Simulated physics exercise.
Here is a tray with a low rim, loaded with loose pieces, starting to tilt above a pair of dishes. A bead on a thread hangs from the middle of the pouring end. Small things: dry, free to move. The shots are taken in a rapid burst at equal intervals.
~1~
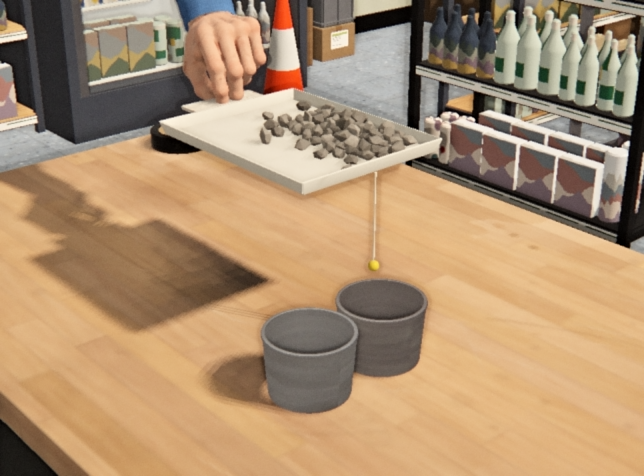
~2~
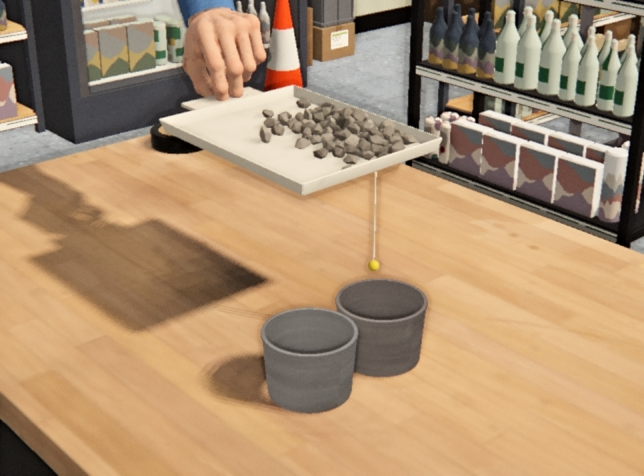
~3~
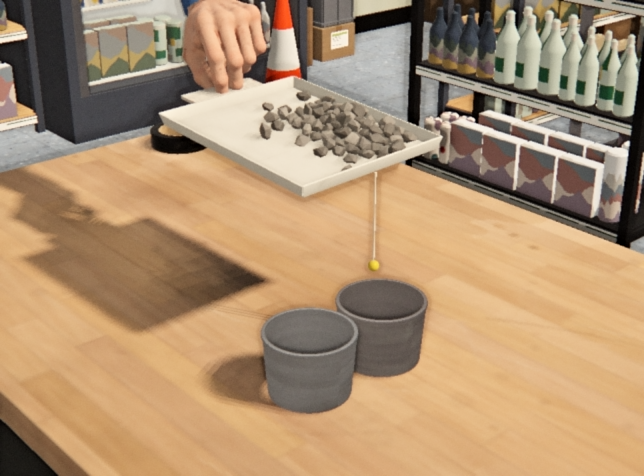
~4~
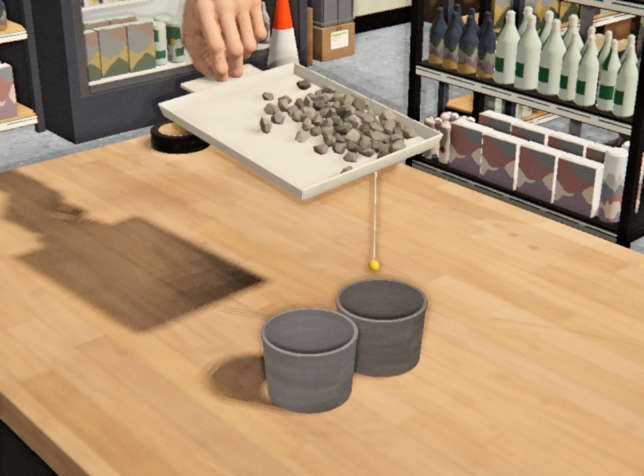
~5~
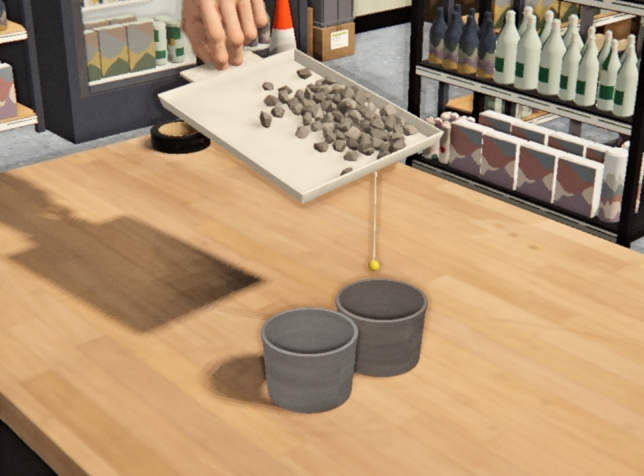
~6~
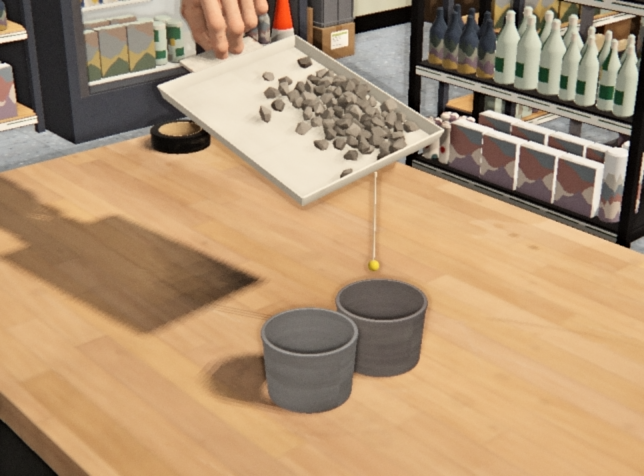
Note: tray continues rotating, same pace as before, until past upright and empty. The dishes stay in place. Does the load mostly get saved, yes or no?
Yes, most of it is saved.
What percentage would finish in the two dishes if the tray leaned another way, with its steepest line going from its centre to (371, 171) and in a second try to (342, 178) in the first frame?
The first try gives close to 40 per cent, the second close to 70 per cent.
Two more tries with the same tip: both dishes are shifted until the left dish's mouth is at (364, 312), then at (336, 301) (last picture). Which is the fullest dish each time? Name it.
In turn: The dish on the left; the dish on the left.
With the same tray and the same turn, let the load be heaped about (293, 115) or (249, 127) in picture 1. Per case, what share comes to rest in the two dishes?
Roughly 70 % and then 70 %.
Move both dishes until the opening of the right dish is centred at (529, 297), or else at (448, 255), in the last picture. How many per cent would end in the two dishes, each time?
Trial 1 about 0 %, trial 2 about 0 %.
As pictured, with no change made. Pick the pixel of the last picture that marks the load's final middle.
Somewhere around (338, 362) in the last picture.
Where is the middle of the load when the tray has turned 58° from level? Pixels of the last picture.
Its middle sits at about pixel (344, 152).
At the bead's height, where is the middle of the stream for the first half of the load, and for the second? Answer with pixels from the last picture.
Starting near (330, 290), moving on to near (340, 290).
Shortly afterwards, tray tipped steeply; all but a few on the tray; only a few in the right dish; a little in the air.
Next, tray tipped right over; near a quarter on the tray; near a quarter in the left dish; near a quarter in the right dish; a little outside both; near a quarter in the air.
Some moments later, tray tipped past a quarter turn; near a third in the left dish; near a third in the right dish; near a quarter outside both.
In the end, tray tipped past a quarter turn; near a third in the left dish; near a third in the right dish; near a quarter outside both.
